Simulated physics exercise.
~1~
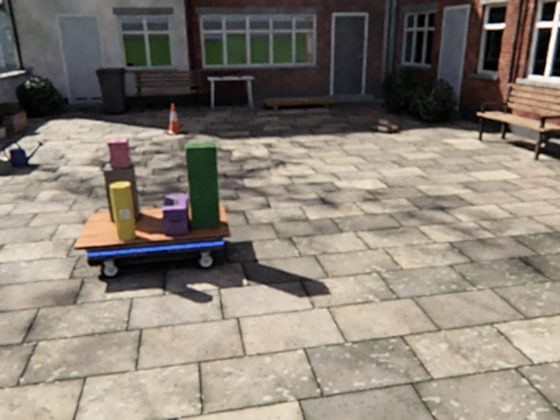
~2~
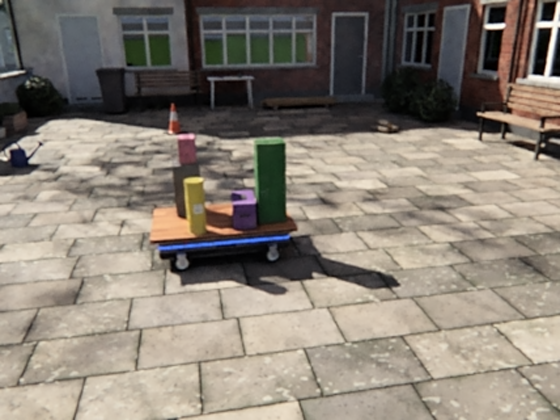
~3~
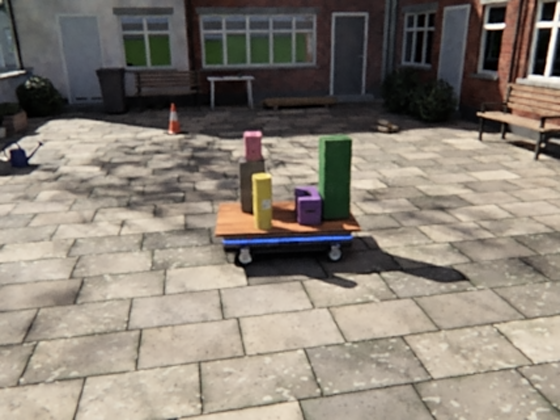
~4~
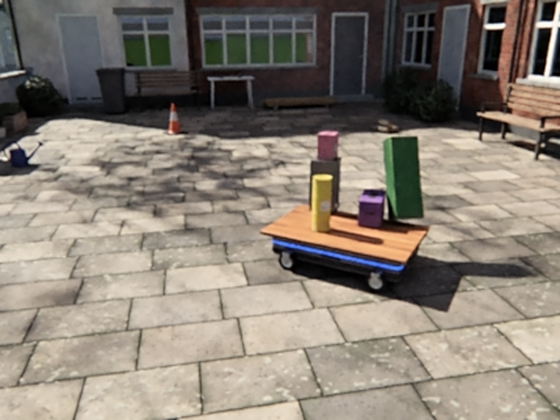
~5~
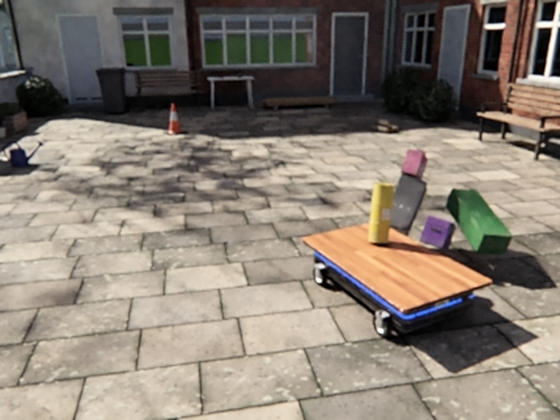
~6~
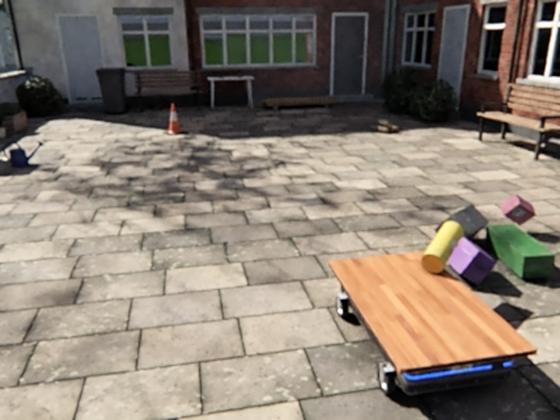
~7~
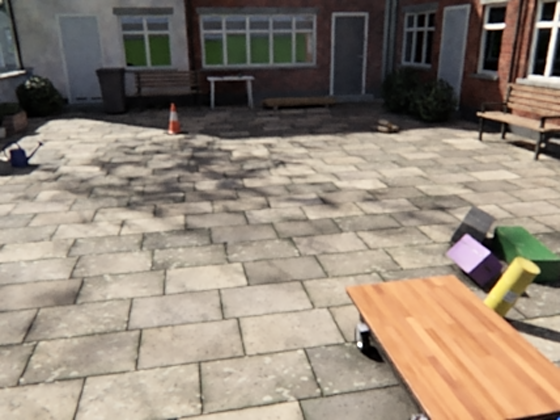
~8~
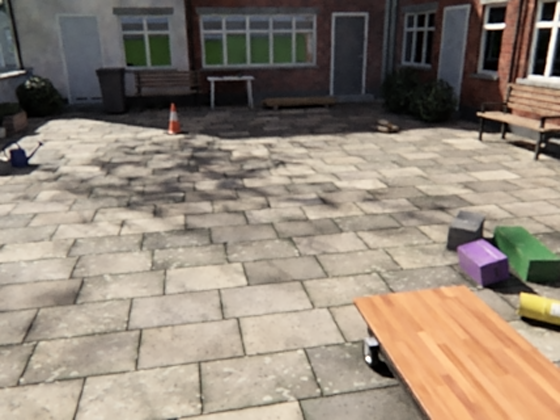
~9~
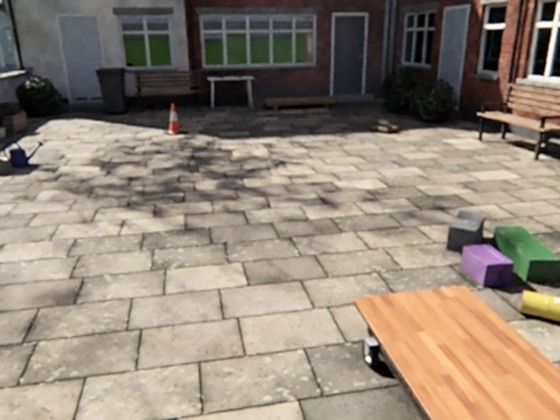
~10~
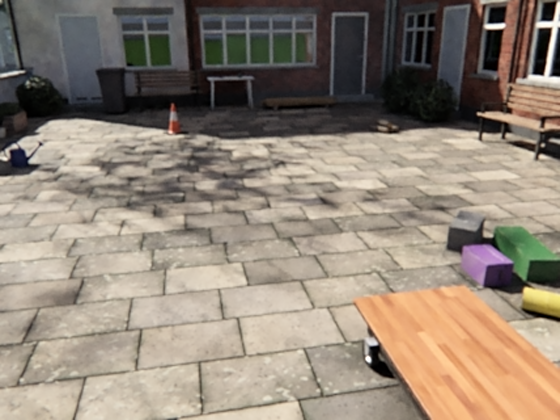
At first, a low cart with a wooden deck rolls to the right across a paved courtyard, carrying a pink box above a grey one, a yellow canister, a purple box and a tall green box, all upright. As it begins to turn towards the viewer, the green box leans outward and topples over the edge. The pink, grey and purple boxes leave the deck too, with the pink one flipping over. The yellow canister tips and tumbles after them. Finally the bare cart stands still at the lower right, the grey, purple, green and yellow items lying beyond it, the pink box out of sight.
